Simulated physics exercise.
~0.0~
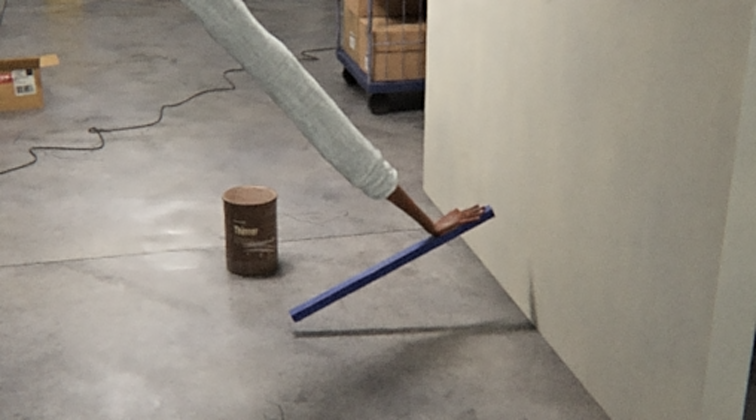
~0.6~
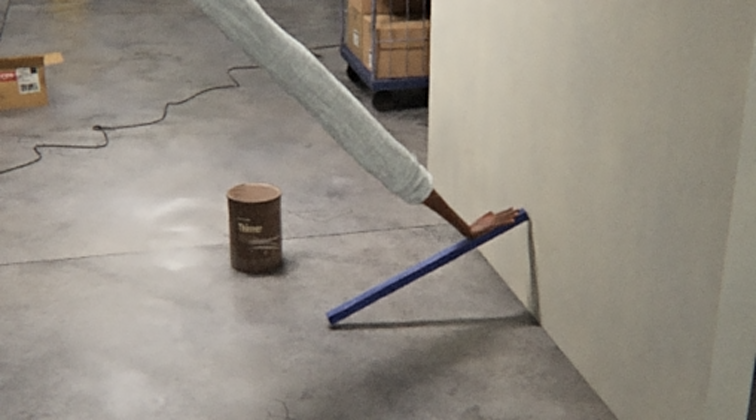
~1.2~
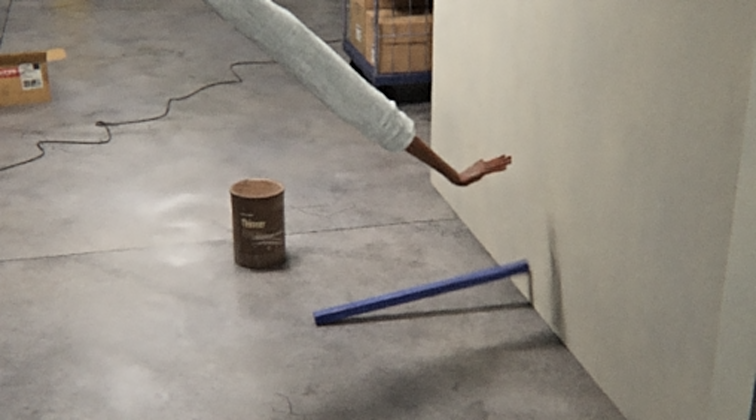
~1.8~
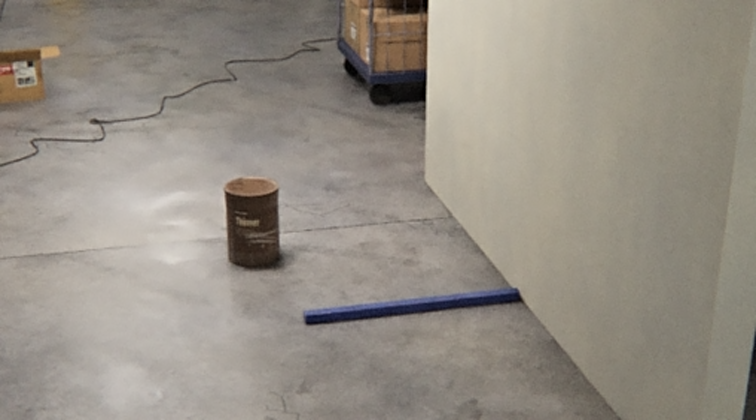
On a smooth grey concrete floor beside a pale wall, a brown pail stands near a hand holding up one end of a long blue pole. The hand moves the pole to the right until its raised end rests against the wall, the other end on the floor. Then the hand lets go and draws back, and the pole slips, its upper end sliding down the wall. With the arm gone from view, the pole ends up lying flat on the floor, one end by the wall, while the pail stands where it was.
